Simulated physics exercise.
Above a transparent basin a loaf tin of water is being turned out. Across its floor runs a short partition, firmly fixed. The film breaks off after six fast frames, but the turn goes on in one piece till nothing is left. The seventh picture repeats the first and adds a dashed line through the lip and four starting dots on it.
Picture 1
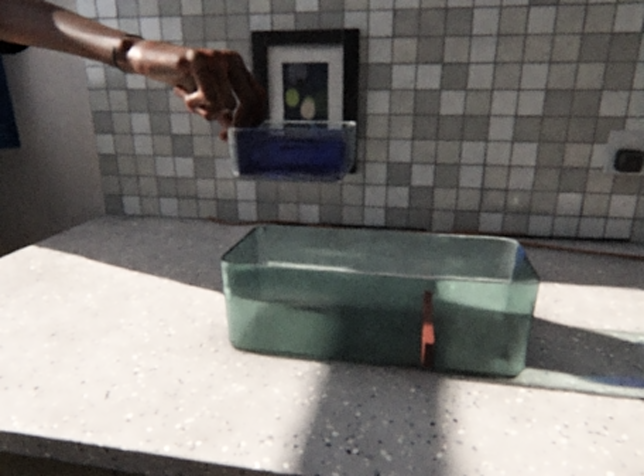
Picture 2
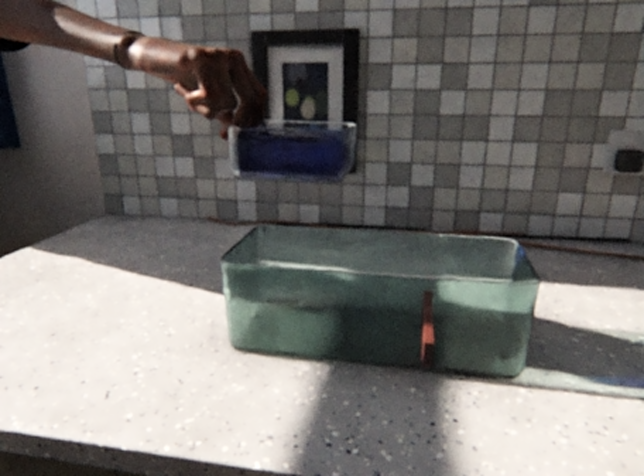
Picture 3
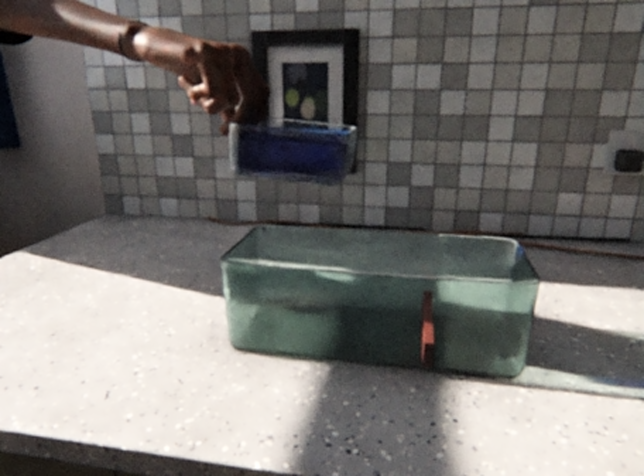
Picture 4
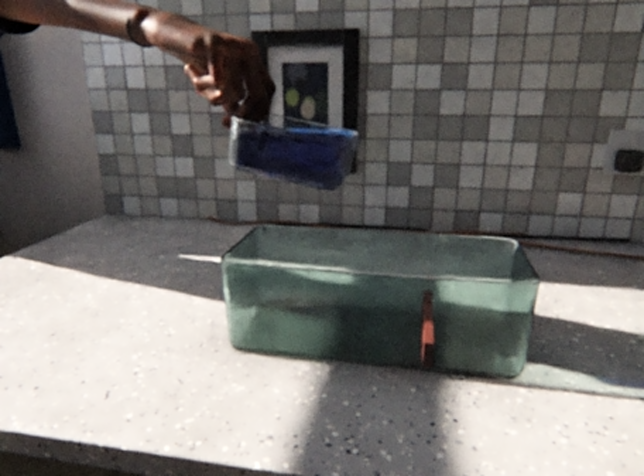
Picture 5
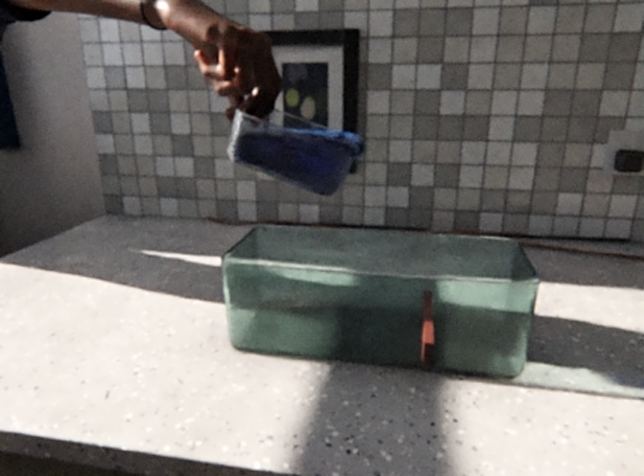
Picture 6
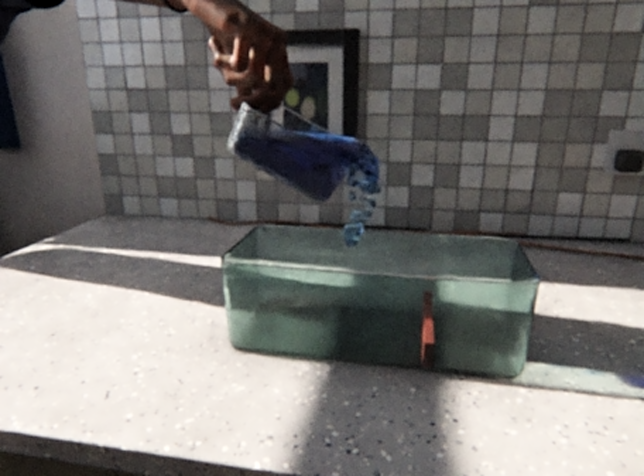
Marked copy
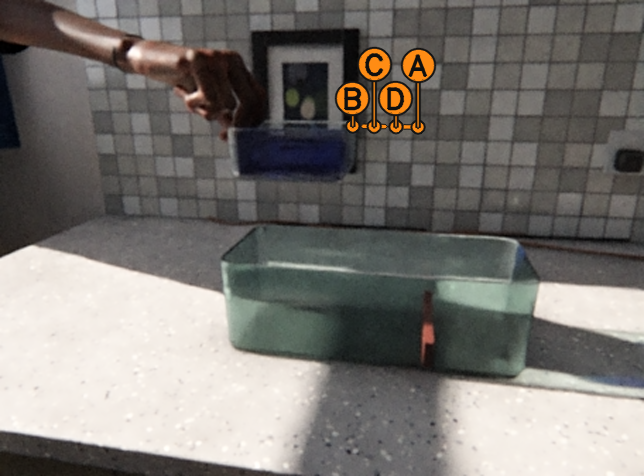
On a speckled countertop before a grey tiled wall, a hand holds a clear tin of blue water level above a greenish transparent basin with a short reddish partition inside. The hand gradually tilts the tin down to the right, and blue water slips over its lip and streams down toward the basin.
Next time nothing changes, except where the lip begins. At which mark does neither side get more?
Use dot C.
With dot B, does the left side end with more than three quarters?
Yes, it does.
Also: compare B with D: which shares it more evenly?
That is dot D.
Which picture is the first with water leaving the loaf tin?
In picture 5.
In orange, A at (418, 127); B at (352, 126); C at (374, 126); D at (395, 126).
If A is chosen, about 28 % ends left of the wall and 71 % right of it.
If B is chosen, about 91 % ends left of the wall and 9 % right of it.
If C is chosen, about 50 % ends left of the wall and 49 % right of it.
If D is chosen, about 37 % ends left of the wall and 62 % right of it.
